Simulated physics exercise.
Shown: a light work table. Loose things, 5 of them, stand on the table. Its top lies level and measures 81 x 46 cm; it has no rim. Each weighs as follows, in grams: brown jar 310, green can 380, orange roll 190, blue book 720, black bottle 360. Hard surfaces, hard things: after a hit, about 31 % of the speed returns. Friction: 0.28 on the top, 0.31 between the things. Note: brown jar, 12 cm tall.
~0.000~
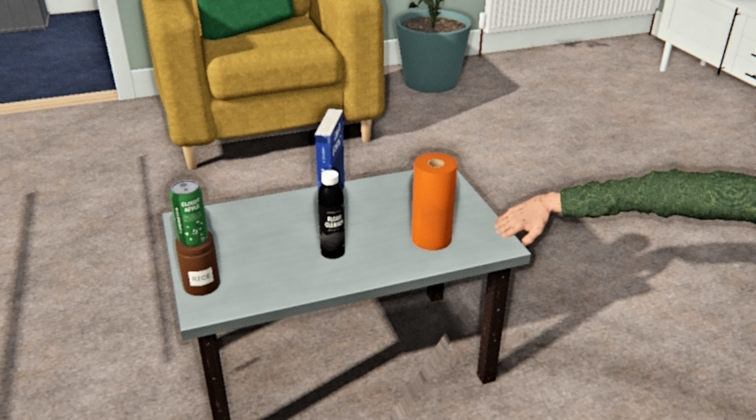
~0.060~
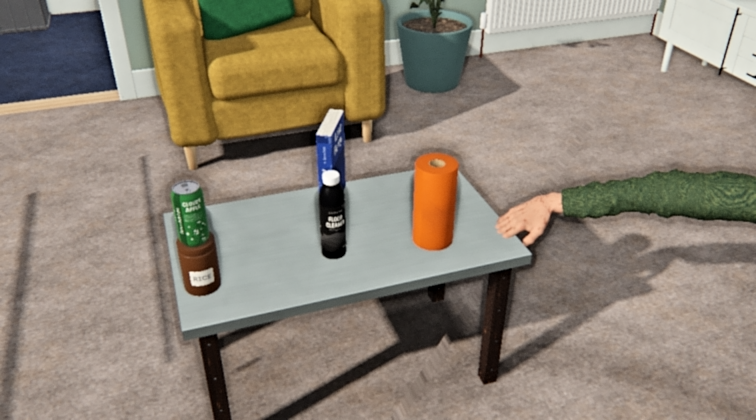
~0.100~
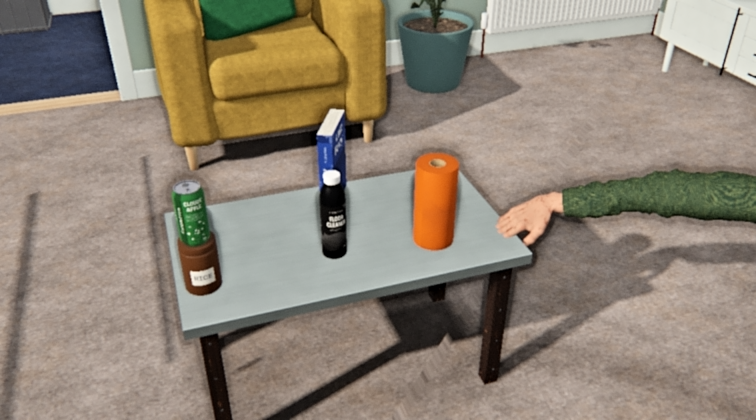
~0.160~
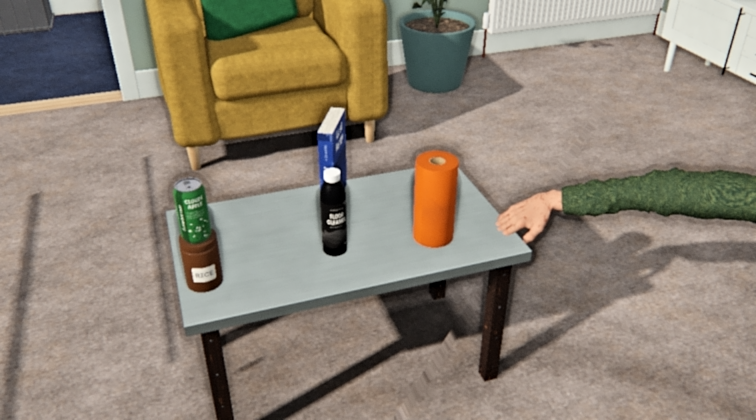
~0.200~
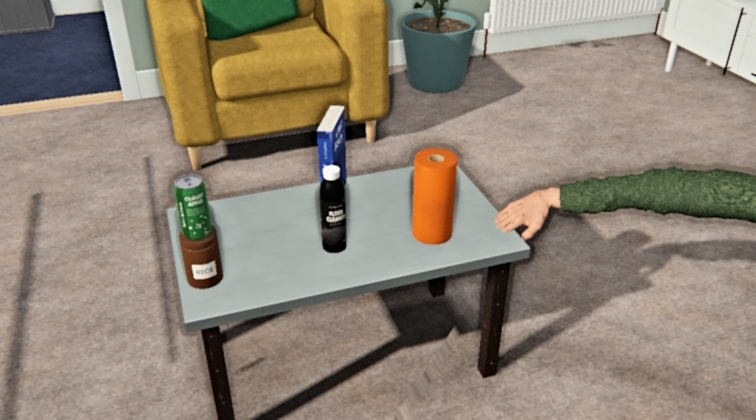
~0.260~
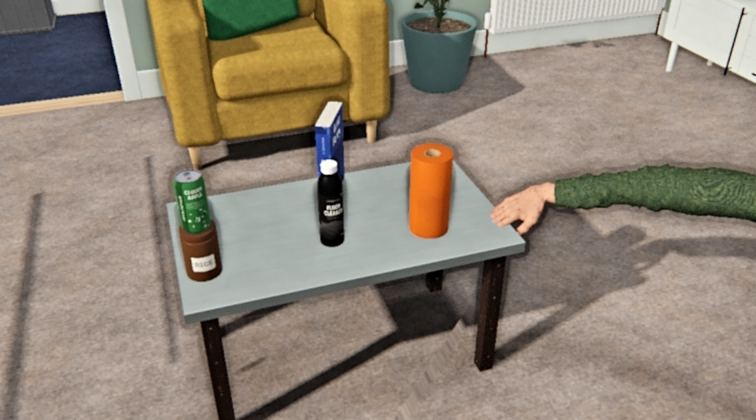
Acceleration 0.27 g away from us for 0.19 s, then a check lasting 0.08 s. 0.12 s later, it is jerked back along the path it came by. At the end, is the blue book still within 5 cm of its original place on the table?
Yes: Looks like it sticks around.
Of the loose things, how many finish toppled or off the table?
Altogether, 0.
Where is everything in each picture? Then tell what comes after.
In the first frame, blue book (331, 162); brown jar (198, 262).
In the second frame, orange roll (435, 203); black bottle (333, 215).
In the third frame, brown jar (200, 262); green can (191, 214).
In the fourth frame, table along by 1 cm; orange roll (435, 200); black bottle (334, 212).
In the fifth frame, table along by 3 cm; brown jar (202, 256); green can (193, 209).
In the sixth frame, table along by 5 cm; blue book (331, 153); orange roll (431, 192).
After 0.36 s, table along by 7 cm; blue book slid 2 cm near (327, 148); green can slid 3 cm; brown jar slid 2 cm.
After 0.66 s, table along by 1 cm; blue book slid 2 cm near (333, 156); green can leaning 18°; brown jar leaning 17°.
After 0.96 s, green can slid 4 cm; brown jar slid 2 cm.
At rest (1.5 s), all 5 in place, give or take 5 cm. Seen from the same camera at the end, blue book near (336, 162).
